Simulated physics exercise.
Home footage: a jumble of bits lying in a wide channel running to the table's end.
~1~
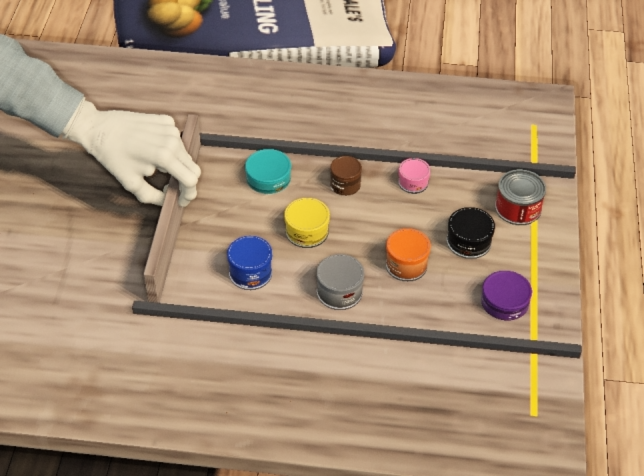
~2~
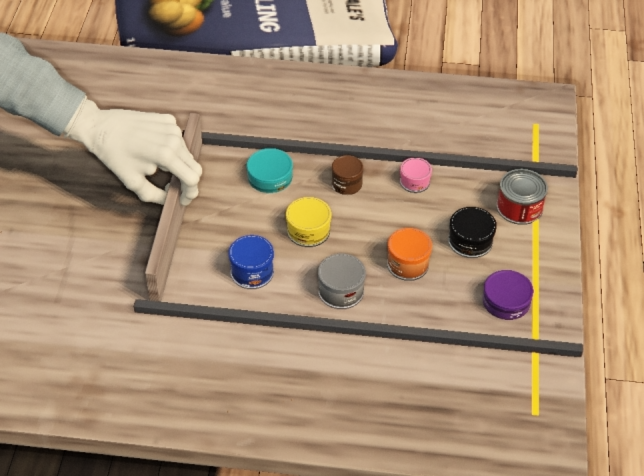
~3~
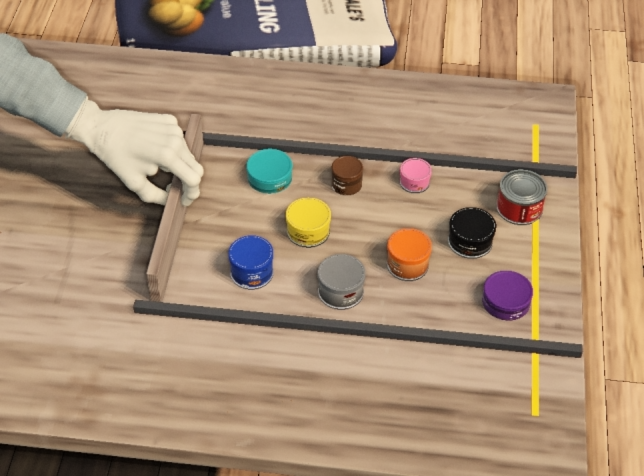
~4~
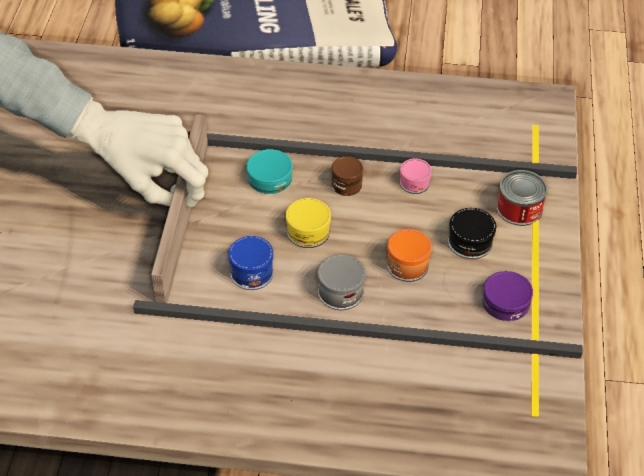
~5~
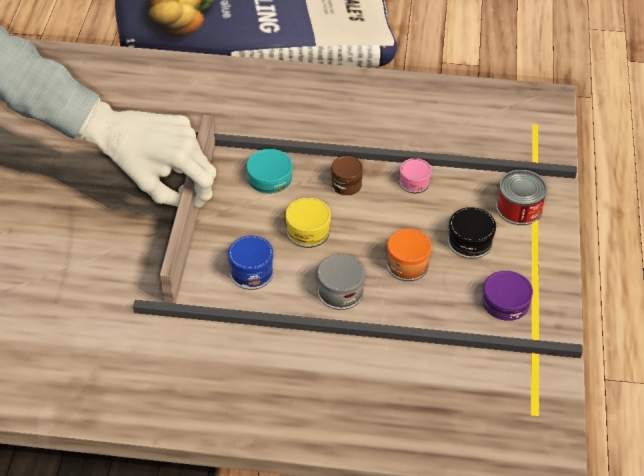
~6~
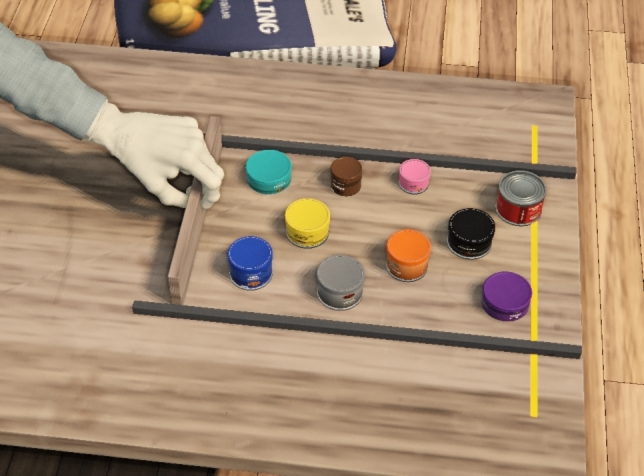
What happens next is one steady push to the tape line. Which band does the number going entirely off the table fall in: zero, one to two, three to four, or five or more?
Honestly, the push sends five or more of them over the end.
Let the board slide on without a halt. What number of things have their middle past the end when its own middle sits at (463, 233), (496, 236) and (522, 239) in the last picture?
Going through the three places, I get 0, 1 and 4.
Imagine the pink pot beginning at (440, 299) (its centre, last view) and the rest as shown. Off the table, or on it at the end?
Result for the pink pot: It drops.
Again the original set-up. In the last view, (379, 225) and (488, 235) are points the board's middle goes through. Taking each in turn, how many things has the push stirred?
The count is 7 at the first point and 10 at the second.
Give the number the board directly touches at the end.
Result: 4 in all.
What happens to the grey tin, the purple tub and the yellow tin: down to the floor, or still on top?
First the grey tin keeps its place, next the purple tub goes down, last the yellow tin keeps its place.
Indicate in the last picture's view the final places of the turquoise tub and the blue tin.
The turquoise tub at (558, 204), the blue tin at (558, 283).
A little later, none off yet; red pot at rest near (521, 198); purple tub at rest near (506, 296); black pot at rest near (471, 234).
Next, none off yet; red pot moving near (528, 199); purple tub at rest near (508, 296); black pot shifted a little near (490, 229).
When it is over, the number that fall off is five or more; down, brown tub, pink pot, orange tin, black pot, purple tub and red pot.
